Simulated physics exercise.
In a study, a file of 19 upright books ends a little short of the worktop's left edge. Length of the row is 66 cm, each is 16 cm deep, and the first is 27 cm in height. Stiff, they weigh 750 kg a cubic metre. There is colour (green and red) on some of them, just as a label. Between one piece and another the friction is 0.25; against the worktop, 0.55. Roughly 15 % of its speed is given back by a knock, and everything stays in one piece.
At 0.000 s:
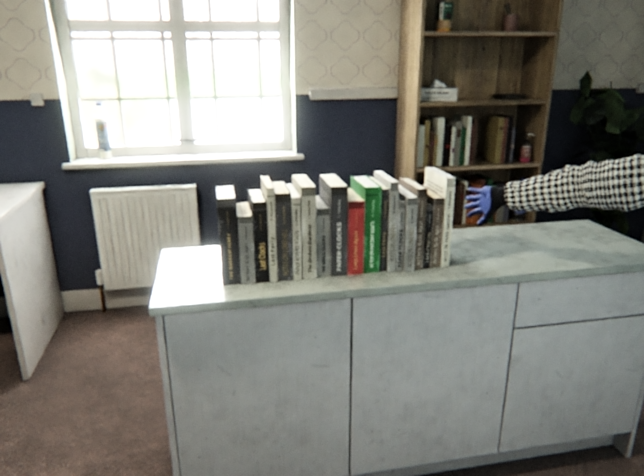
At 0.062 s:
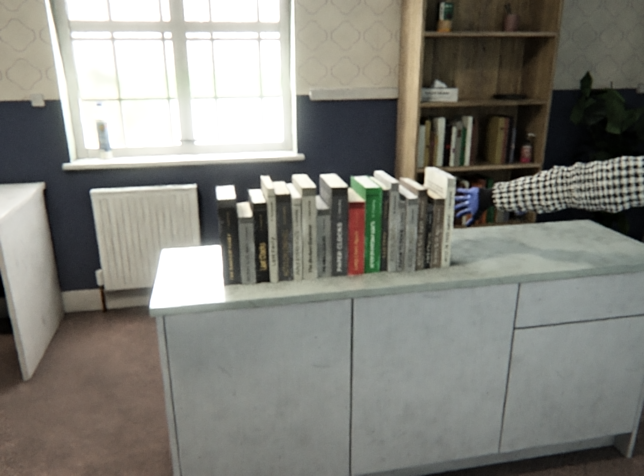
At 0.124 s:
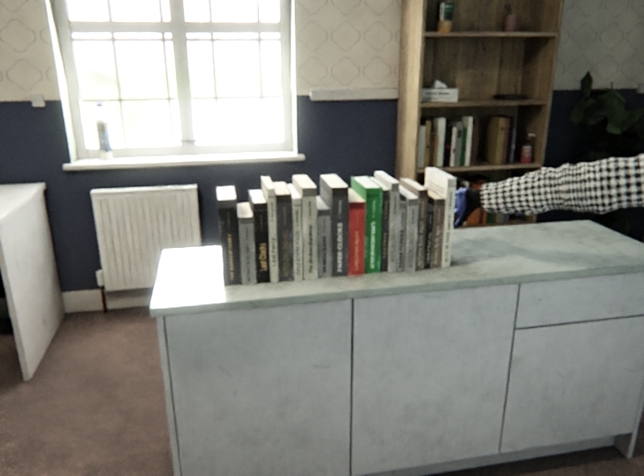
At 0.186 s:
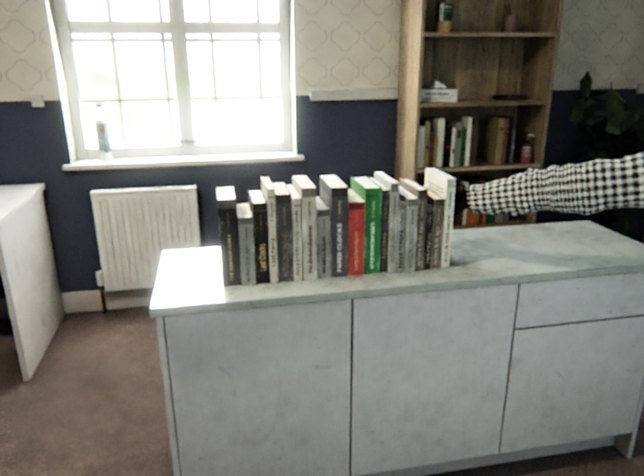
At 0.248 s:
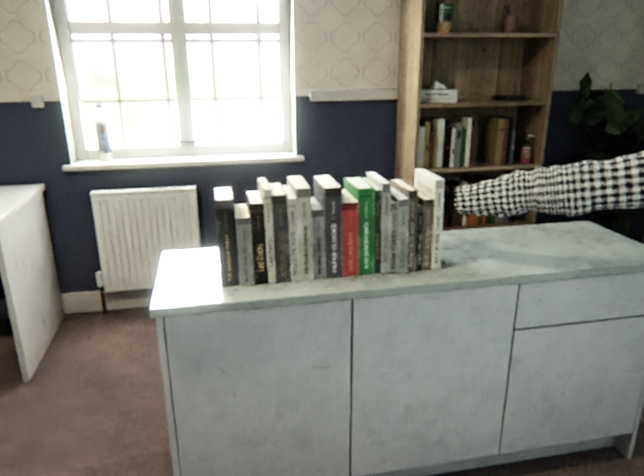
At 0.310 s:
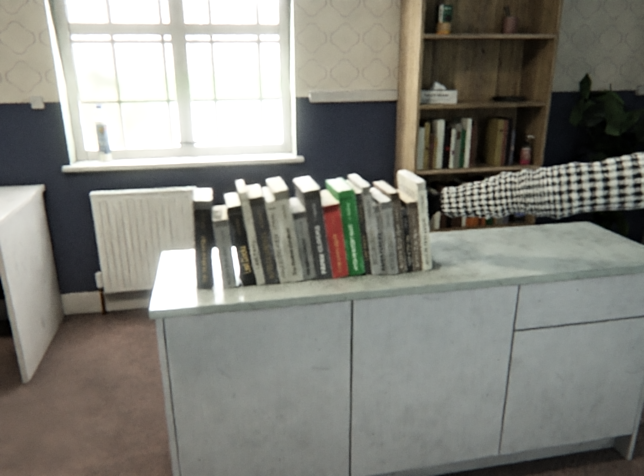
At first, a gloved hand in a checked sleeve moves in from the right toward a row of upright books, one green and one red, on a grey worktop. It reaches the right end and pushes, and the books shift left, then lean slightly leftward, with the whole row displaced.
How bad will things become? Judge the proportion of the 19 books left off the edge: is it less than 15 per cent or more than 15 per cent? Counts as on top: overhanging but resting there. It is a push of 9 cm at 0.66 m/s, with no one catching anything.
The proportion off the edge is under 15 per cent.
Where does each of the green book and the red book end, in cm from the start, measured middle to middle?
Green shifts 10 cm and red shifts 10 cm.
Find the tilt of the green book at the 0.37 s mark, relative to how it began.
Roughly 20°.
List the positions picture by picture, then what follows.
In the first frame (places mark the middle of the side facing us), hand (492, 199) 13 cm from the first; green book (372, 231); red book (356, 239); nothing disturbed.
The second frame shows hand (480, 200) 9 cm from the first; green book (373, 231).
The third frame shows hand (468, 201) 50 mm from the first; green book (373, 232).
The fourth frame shows hand (455, 202) 9 mm from the first; green book (373, 232).
The fifth frame shows hand 32 mm in; green book (366, 232) shifted 19 mm; red book (350, 240) shifted 17 mm; 11 disturbed, none off the edge.
The sixth frame shows hand (429, 205) 7 cm in; green book (351, 234) leaning 8°; red book (336, 242) leaning 8°; steepest lean 8°, the book at (265, 242); 19 disturbed, none off the edge.
After 0.37 s, none of the 19 books off the edge, 19 disturbed; red book leaning 20°; green book leaning 20°.
After 0.56 s, none of the 19 books off the edge, 19 disturbed; red book leaning 35°; green book leaning 35°.
At rest (1.1 s), 1 of the 19 books off the edge; red book leaning 35°; green book leaning 35°. That is 5 per cent. As the last picture would show them, middles, red book near (307, 237), green book near (322, 231).
